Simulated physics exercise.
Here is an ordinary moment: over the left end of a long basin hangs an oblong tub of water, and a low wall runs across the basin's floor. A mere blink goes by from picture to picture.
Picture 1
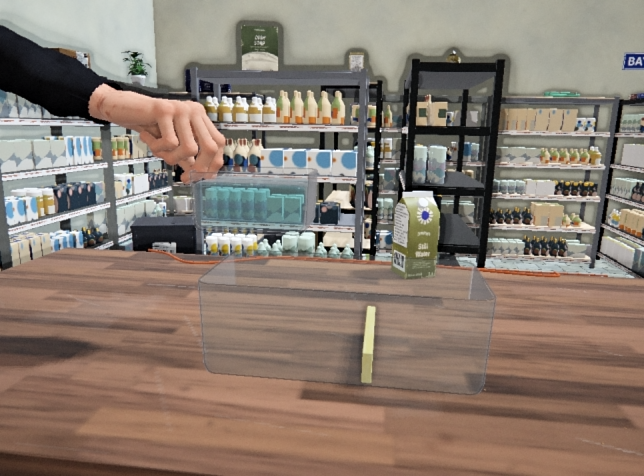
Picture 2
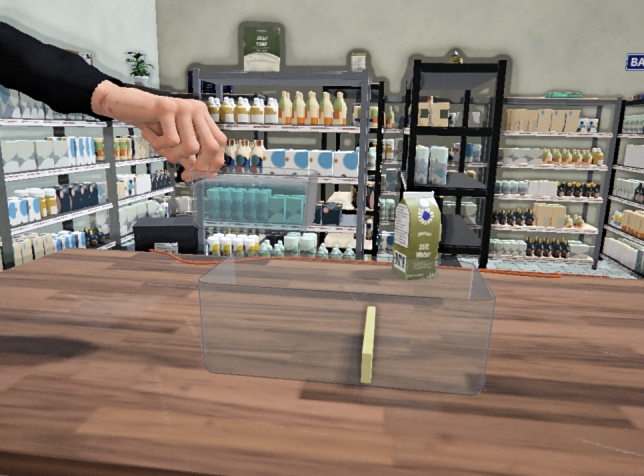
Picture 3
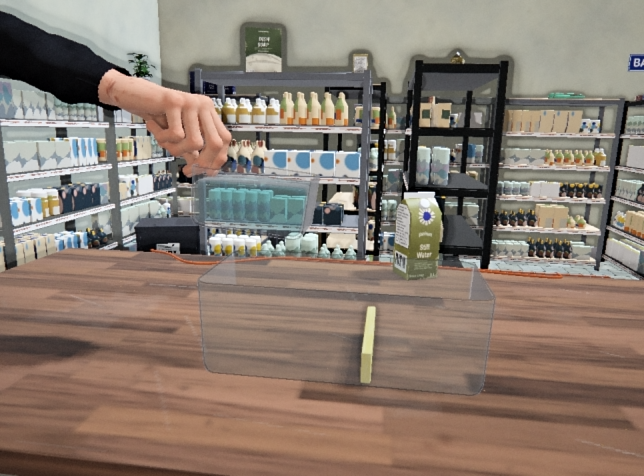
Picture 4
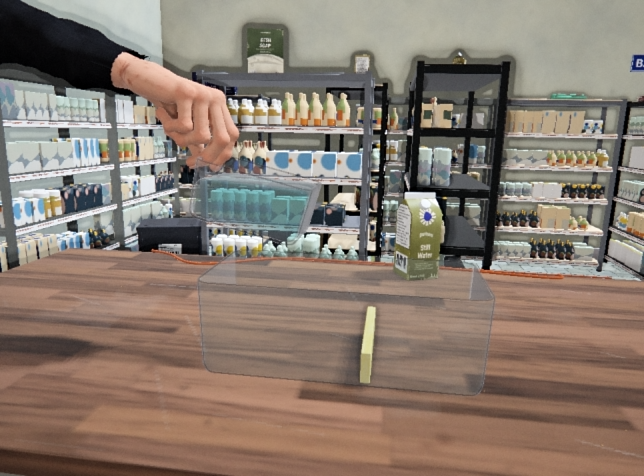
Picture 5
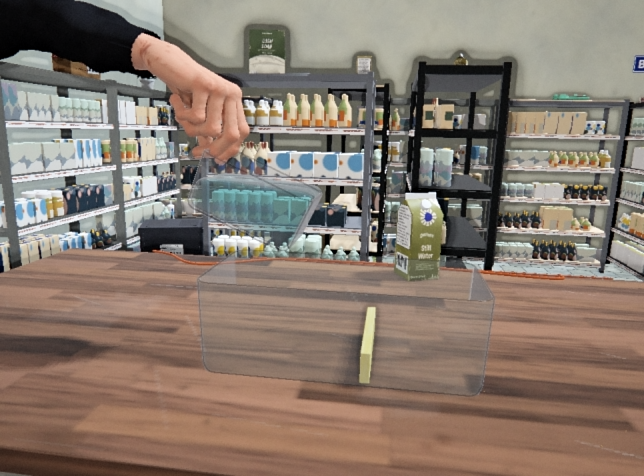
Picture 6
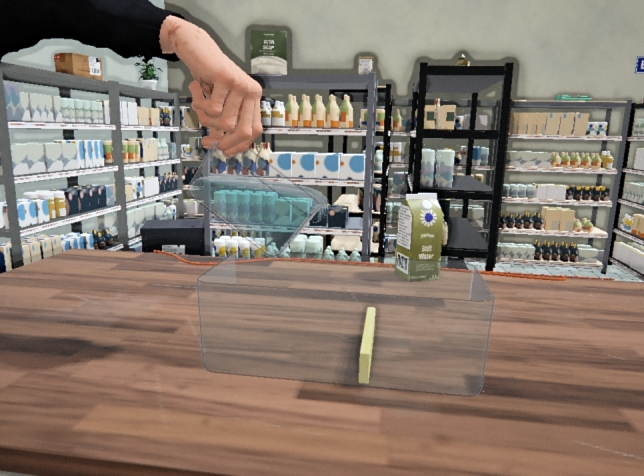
In a shop lined with stocked shelves, a hand is above a small clear tub of teal liquid, over the left part of a long transparent basin on a wooden counter beside a green carton. The tub starts level, then tilts steadily down to the right as the hand shifts slightly rightward.
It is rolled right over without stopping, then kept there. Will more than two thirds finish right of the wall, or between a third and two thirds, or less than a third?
Right of the wall there will be less than a third.
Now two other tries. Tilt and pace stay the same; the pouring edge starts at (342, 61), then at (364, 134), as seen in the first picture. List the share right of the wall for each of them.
65 %, 70 %.
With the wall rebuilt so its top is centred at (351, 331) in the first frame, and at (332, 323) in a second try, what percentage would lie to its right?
In order, 45 and 65 in a hundred.
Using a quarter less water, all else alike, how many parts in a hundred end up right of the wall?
The share comes to some 5 parts in a hundred.
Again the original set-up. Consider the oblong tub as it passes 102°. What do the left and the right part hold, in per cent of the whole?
65 % left, 10 % right.
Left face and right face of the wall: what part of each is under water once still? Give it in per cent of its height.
Once it is still, the left part shows 50 per cent and the right part 10.
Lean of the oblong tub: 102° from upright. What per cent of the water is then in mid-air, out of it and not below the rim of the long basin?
Estimated at 15 per cent or so.
A moment on, the oblong tub is tipped right over and 13 per cent is still to pour, 65 is left of the wall and 9 right of it.
Next, the oblong tub is tipped right over and 1 per cent is still to pour, 79 is left of the wall and 12 right of it.
Then the oblong tub is tipped right over and 0 per cent is still to pour, 81 is left of the wall and 15 right of it.
Later the oblong tub is tipped right over and 0 per cent is still to pour, 81 is left of the wall and 15 right of it.
Finally, 81 per cent lies left of the wall, 15 right of it and 5 outside.
